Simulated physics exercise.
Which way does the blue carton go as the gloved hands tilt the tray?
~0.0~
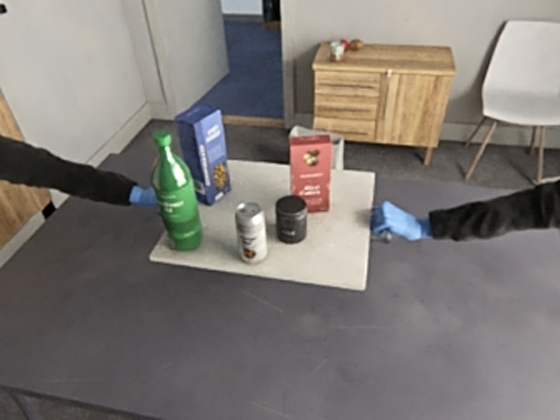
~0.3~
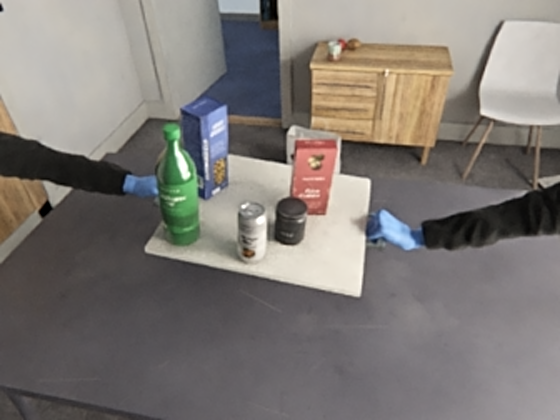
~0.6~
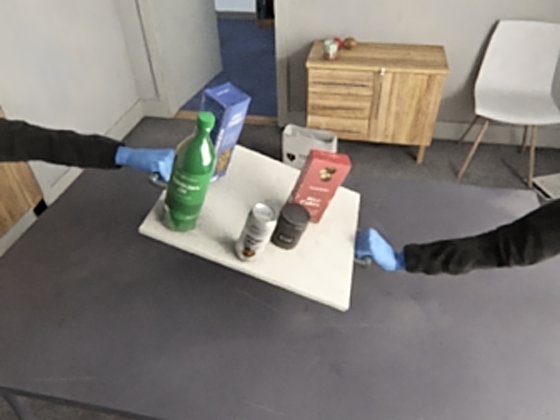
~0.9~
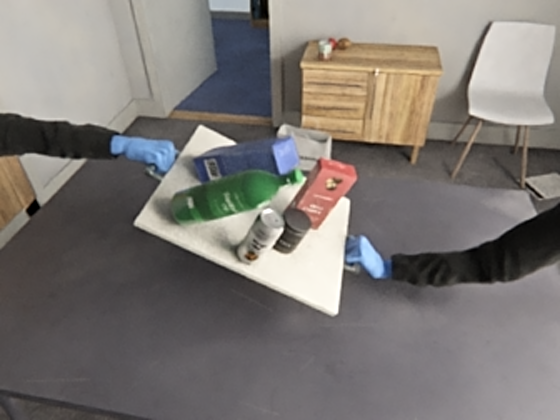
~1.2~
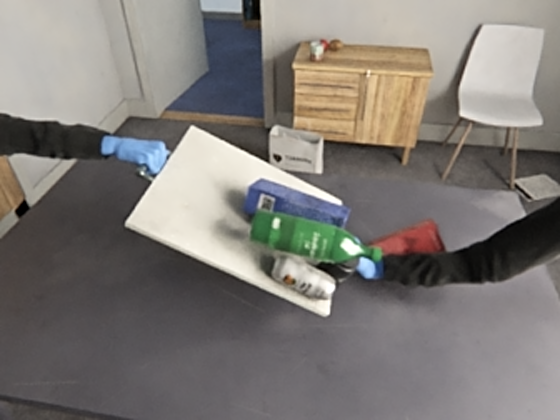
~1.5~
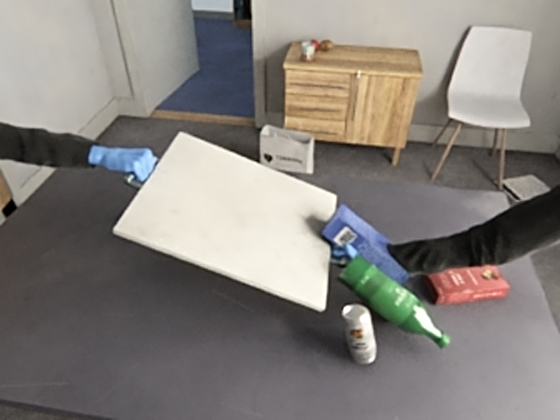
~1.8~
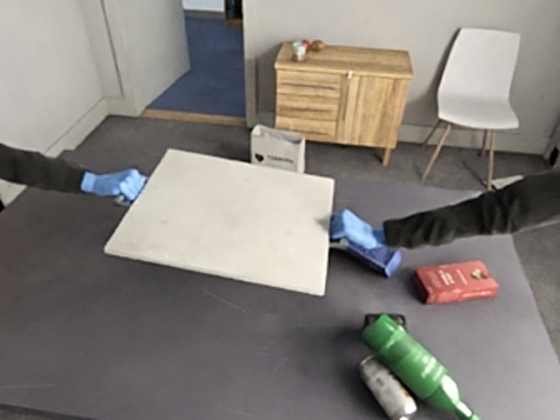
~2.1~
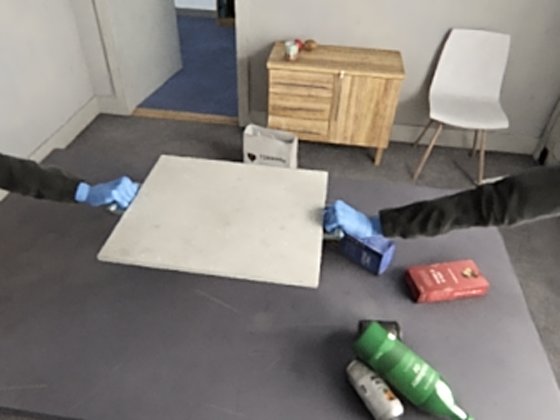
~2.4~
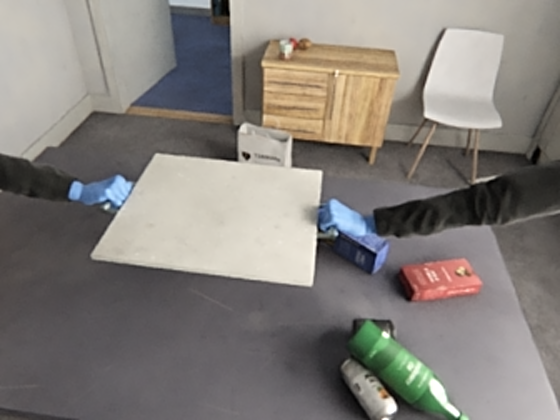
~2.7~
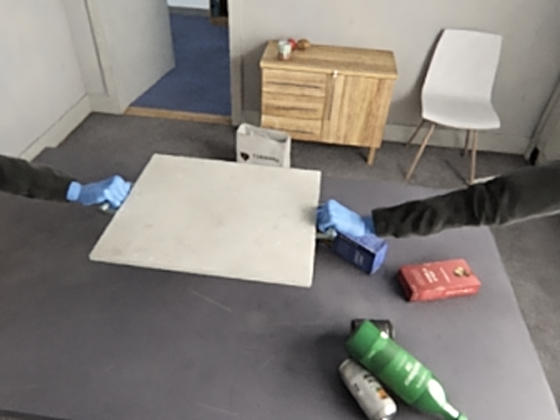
The blue carton moves to the right, tipping over and ending up on the table beside the tray.
